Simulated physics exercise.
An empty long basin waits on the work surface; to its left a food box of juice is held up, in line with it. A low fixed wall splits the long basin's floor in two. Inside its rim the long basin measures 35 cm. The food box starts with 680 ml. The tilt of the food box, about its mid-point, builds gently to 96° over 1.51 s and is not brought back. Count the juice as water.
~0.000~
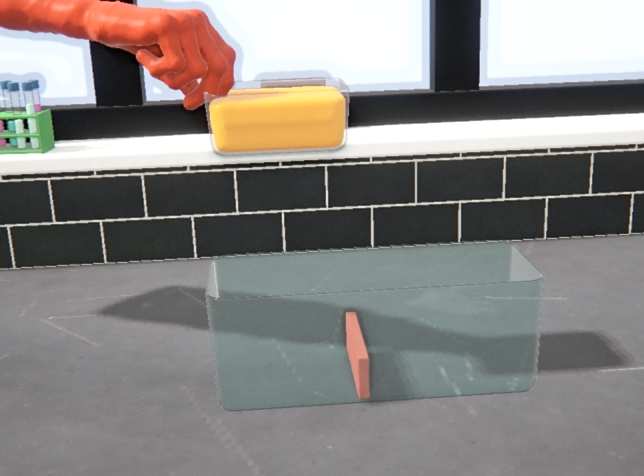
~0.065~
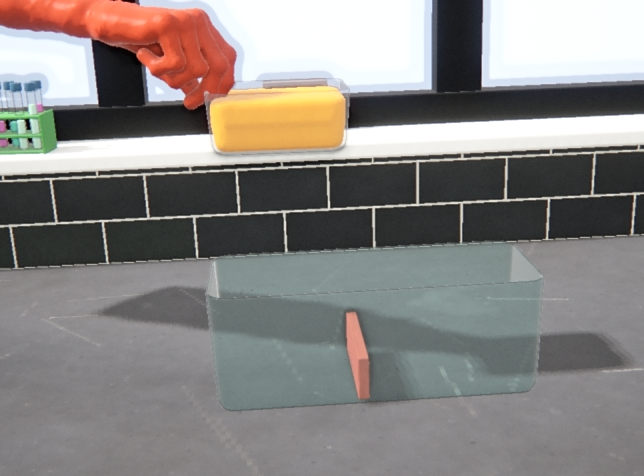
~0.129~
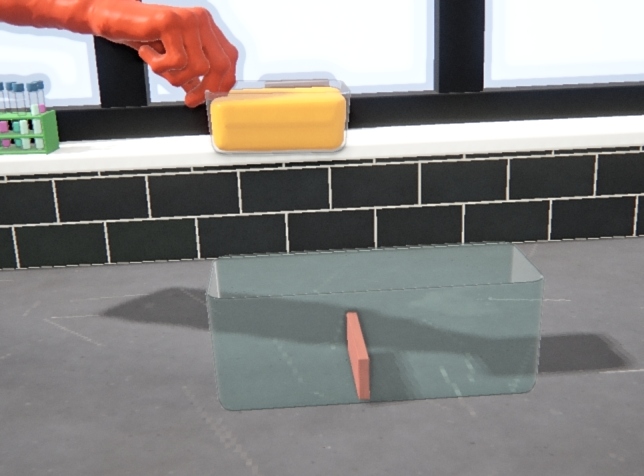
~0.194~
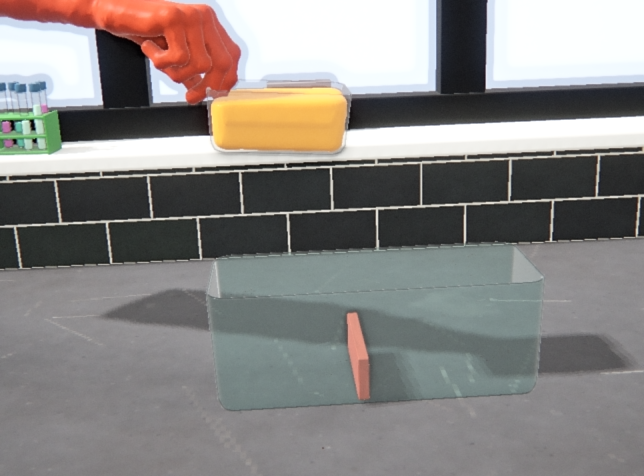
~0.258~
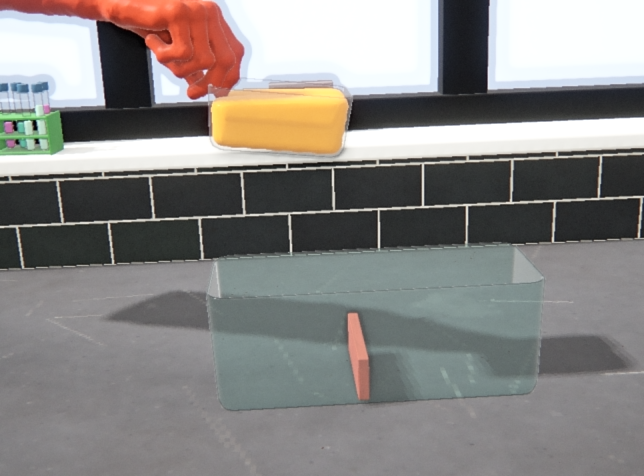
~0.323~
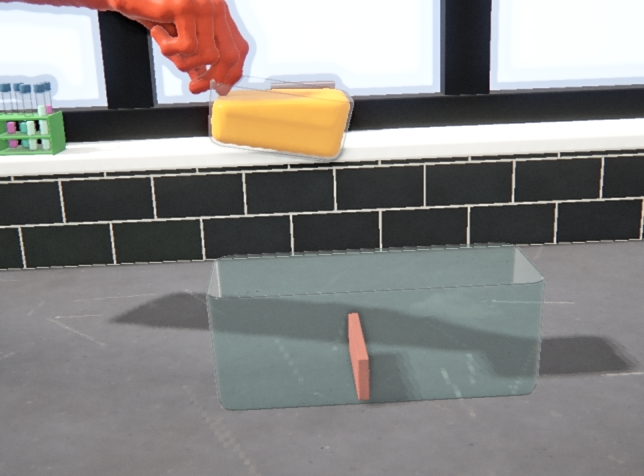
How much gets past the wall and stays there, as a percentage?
Roughly 86 per cent is past the wall.
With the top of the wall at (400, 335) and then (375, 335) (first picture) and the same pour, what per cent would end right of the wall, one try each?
First 65, then 80 per cent.
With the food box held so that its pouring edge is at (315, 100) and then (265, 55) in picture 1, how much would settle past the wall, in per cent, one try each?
In turn about 70 and 55 per cent.
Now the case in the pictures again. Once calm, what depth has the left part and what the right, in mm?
Some 4 mm on the left and 24 mm on the right.
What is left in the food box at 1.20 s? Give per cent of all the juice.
Near 10 in a hundred.
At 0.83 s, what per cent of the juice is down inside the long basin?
Some 20 per cent.
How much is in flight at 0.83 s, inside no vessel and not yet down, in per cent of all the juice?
About 36 per cent.
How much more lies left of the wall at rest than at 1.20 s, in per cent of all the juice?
About 7 per cent.
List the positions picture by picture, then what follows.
In the first picture, it leans 0°; its right rim is at (344, 85); the juice meets the walls at (211, 98) and (342, 92); the long basin's rim runs from (210, 278) to (527, 260); the wall's top is at (357, 335).
In the second picture, it leans 0°; its right rim is at (345, 86); the juice meets the walls at (211, 98) and (342, 93).
In the third picture, it leans 2°; its right rim is at (346, 88); the juice meets the walls at (213, 98) and (343, 94).
In the fourth picture, it leans 4°; its right rim is at (347, 90); the juice meets the walls at (214, 98) and (344, 94).
In the fifth picture, it leans 7°; its right rim is at (348, 94); the juice meets the walls at (214, 98) and (346, 95).
In the sixth picture, it leans 10°; its right rim is at (349, 99); the juice meets the walls at (216, 98) and (348, 95).
By 0.83 s the tilt is 55° and 43 per cent is still to pour, 0 is left of the wall and 20 right of it.
By 1.20 s the tilt is 86° and 10 per cent is still to pour, 3 is left of the wall and 77 right of it.
By 1.59 s the tilt is 96° and 1 per cent is still to pour, 8 is left of the wall and 86 right of it.
By 2.01 s the tilt is 96° and 0 per cent is still to pour, 10 is left of the wall and 86 right of it.
At rest 10 per cent lies left of the wall, 86 right of it and 4 outside.
